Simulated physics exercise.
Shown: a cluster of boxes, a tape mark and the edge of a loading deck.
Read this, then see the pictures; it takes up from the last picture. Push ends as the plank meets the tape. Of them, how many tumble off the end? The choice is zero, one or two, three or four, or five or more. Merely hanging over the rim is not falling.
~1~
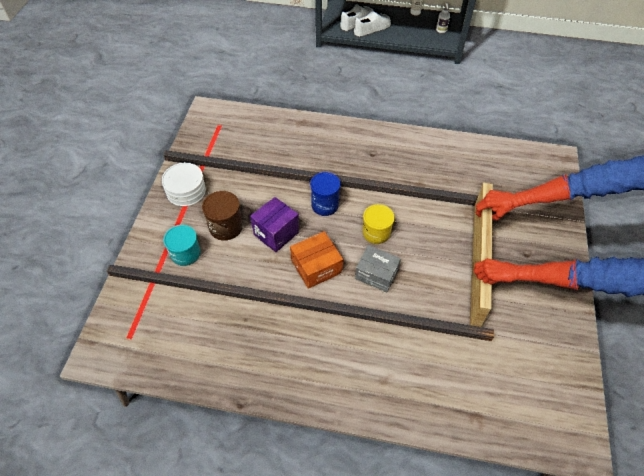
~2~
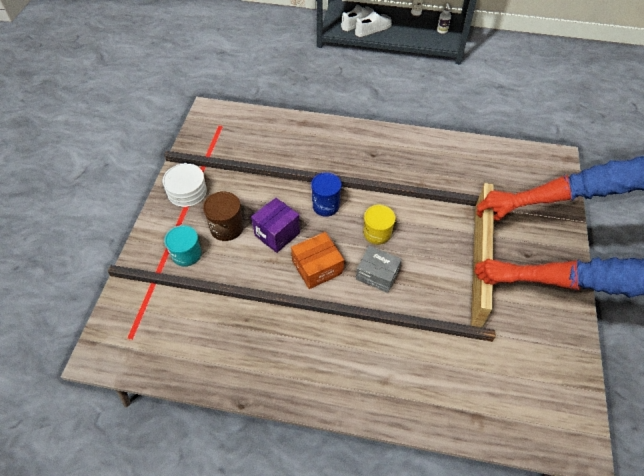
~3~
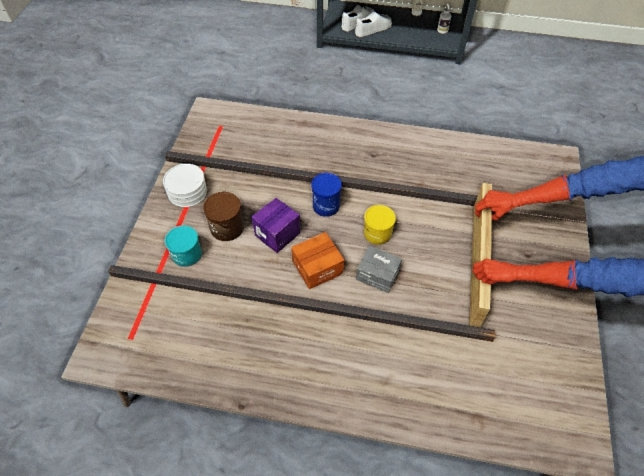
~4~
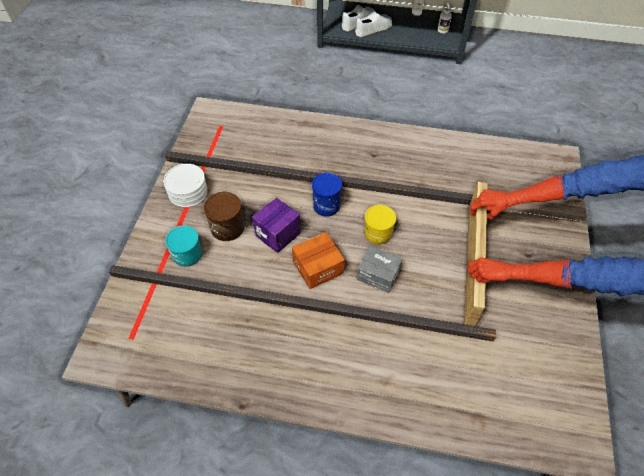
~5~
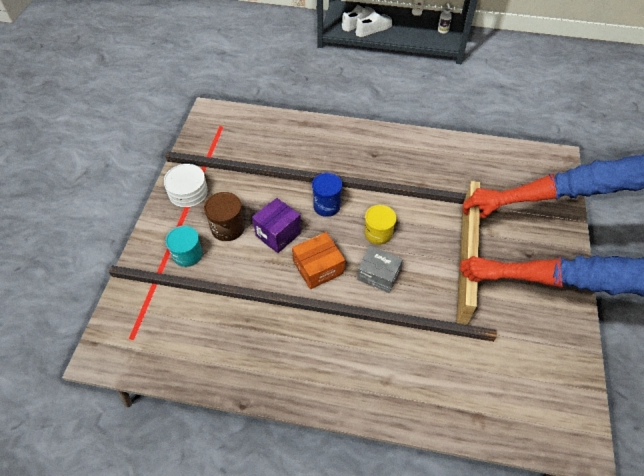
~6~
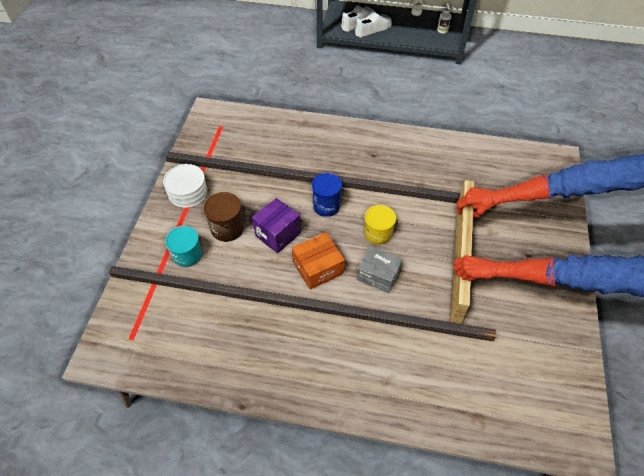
It will most likely knock three or four off.
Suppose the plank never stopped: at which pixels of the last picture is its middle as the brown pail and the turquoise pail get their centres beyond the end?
I reckon its middle sits around (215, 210) and then around (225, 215).
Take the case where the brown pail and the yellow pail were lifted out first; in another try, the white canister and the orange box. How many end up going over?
The answer is 3 and then 2.
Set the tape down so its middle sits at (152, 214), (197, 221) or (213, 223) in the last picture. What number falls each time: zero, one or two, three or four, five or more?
Place one: Five or over; place two: One or two; place three: One or two.
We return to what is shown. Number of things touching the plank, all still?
Looks like 3 of them, all told.
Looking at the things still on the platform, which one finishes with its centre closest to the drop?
That's the purple box.
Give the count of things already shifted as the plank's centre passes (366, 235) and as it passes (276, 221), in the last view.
At first I count 3, and then 7.
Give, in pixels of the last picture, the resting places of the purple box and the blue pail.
About (142, 207), and the other about (181, 172).
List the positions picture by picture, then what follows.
In the first picture, white canister (184, 184); turquoise pail (183, 246); brown pail (223, 216); plank (482, 253); tape (181, 217).
In the second picture, turquoise pail (184, 247); yellow pail (379, 225).
In the third picture, brown pail (225, 217); purple box (277, 225).
In the fourth picture, white canister (186, 185); plank (476, 252).
In the fifth picture, turquoise pail (185, 247); orange box (318, 261).
In the sixth picture, white canister (186, 186); turquoise pail (185, 247); brown pail (225, 217); plank (463, 250); tape (182, 218).
A little later, none off yet; white canister at rest near (186, 186); turquoise pail at rest near (185, 247); brown pail at rest near (225, 217).
Next, none off yet; white canister at rest near (186, 186); turquoise pail at rest near (185, 247); brown pail shifted a little near (217, 218).
Later still, none off yet; white canister at rest near (186, 186); turquoise pail shifted well along near (131, 238); brown pail shifted well along near (150, 211).
When it is over, the number that fall off is three or four; down, orange box, brown pail, turquoise pail and white canister.
